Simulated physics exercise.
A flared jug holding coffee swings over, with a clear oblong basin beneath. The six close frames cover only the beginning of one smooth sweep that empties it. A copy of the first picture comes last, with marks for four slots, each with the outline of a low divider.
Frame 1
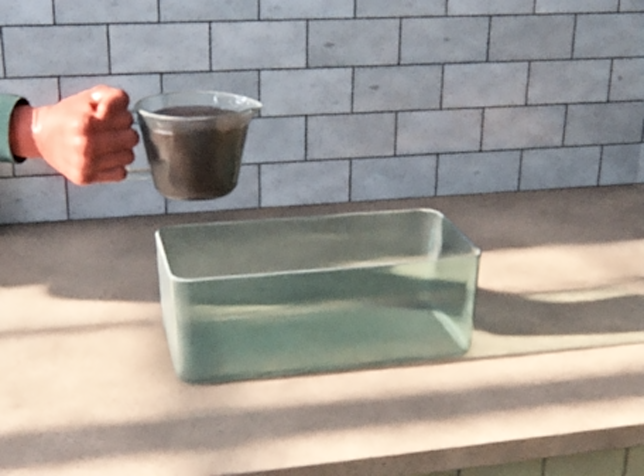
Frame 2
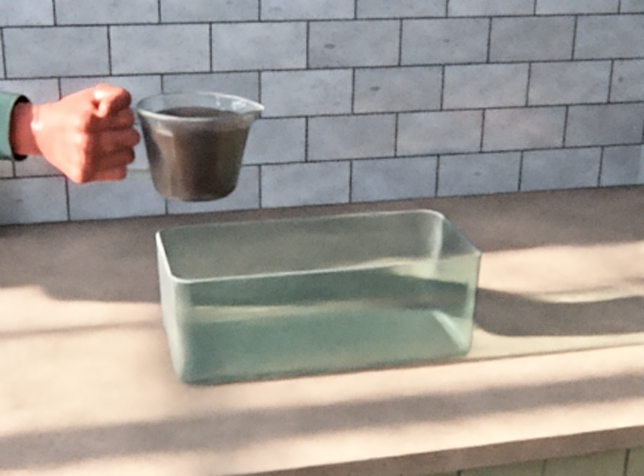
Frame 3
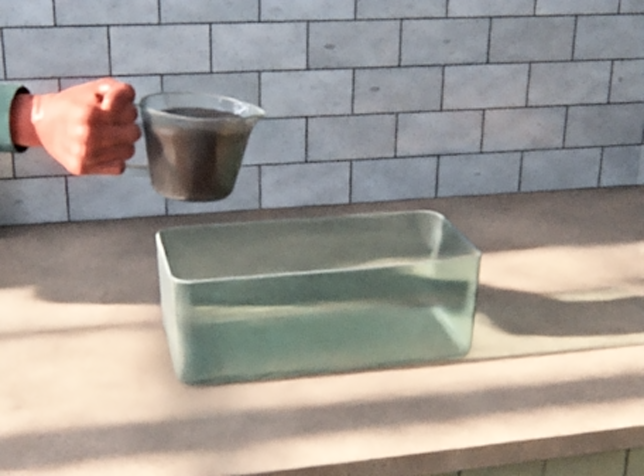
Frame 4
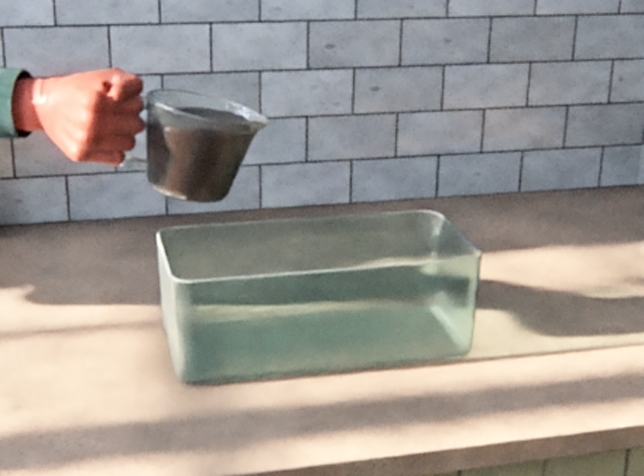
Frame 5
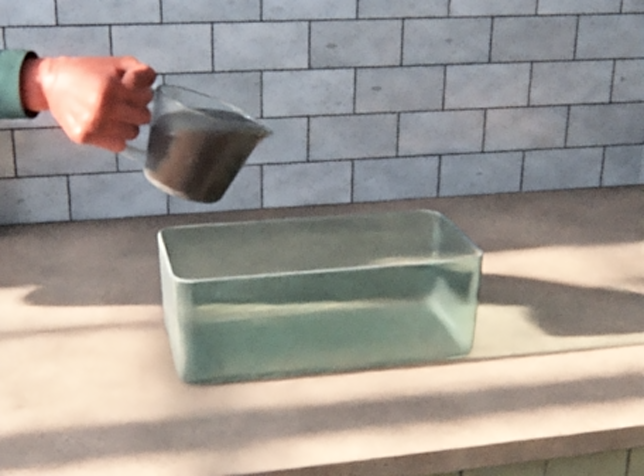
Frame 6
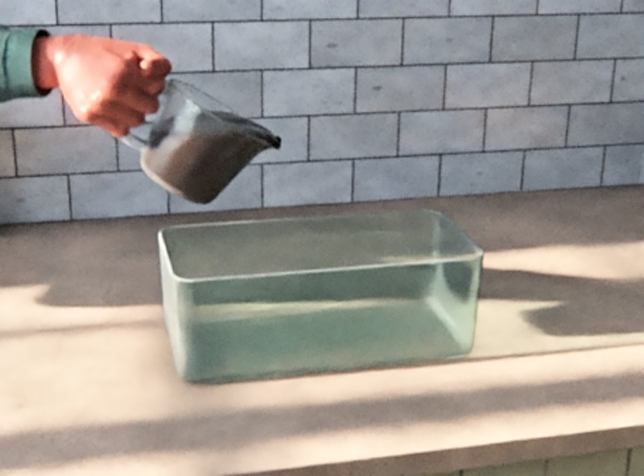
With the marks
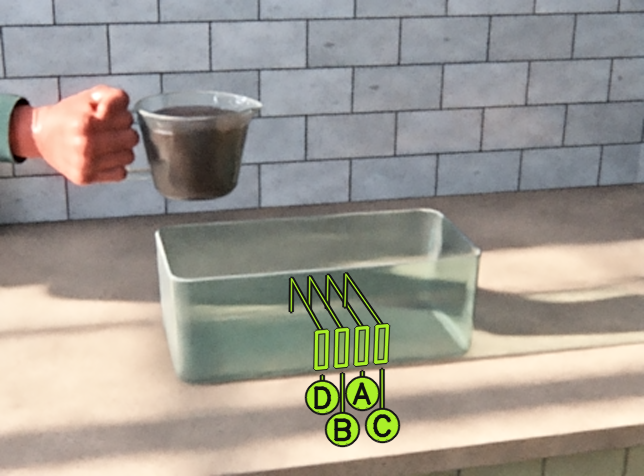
Hand tilting a flared glass jug of dark coffee rightward above a clear oblong basin, the coffee reaching the jug's lip.
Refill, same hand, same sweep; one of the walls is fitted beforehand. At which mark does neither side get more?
I would pick place D.
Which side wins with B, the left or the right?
The left side.
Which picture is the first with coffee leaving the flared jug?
Picture 6.
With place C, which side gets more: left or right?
The left one.
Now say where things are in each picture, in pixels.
Upright, lip at (260, 105); basin from (175, 381) to (469, 351); nothing has left yet, in the first frame.
Upright, lip at (262, 107); nothing has left yet, in the second frame.
Tipped about 6°, lip at (264, 113); nothing has left yet, in the third frame.
Tipped about 13°, lip at (268, 121); nothing has left yet, in the fourth frame.
Tipped about 22°, lip at (272, 132); nothing has left yet, in the fifth frame.
Tipped about 33°, lip at (274, 145); coffee is over the lip, down to (274, 145), in the sixth frame.
On the marked copy, A at (362, 371); B at (342, 373); C at (382, 369); D at (322, 375).
If A is chosen, about 91 % ends left of the wall and 6 % right of it; 3 % is lost outside.
If B is chosen, about 82 % ends left of the wall and 17 % right of it.
If C is chosen, about 92 % ends left of the wall and 7 % right of it.
If D is chosen, about 52 % ends left of the wall and 47 % right of it.
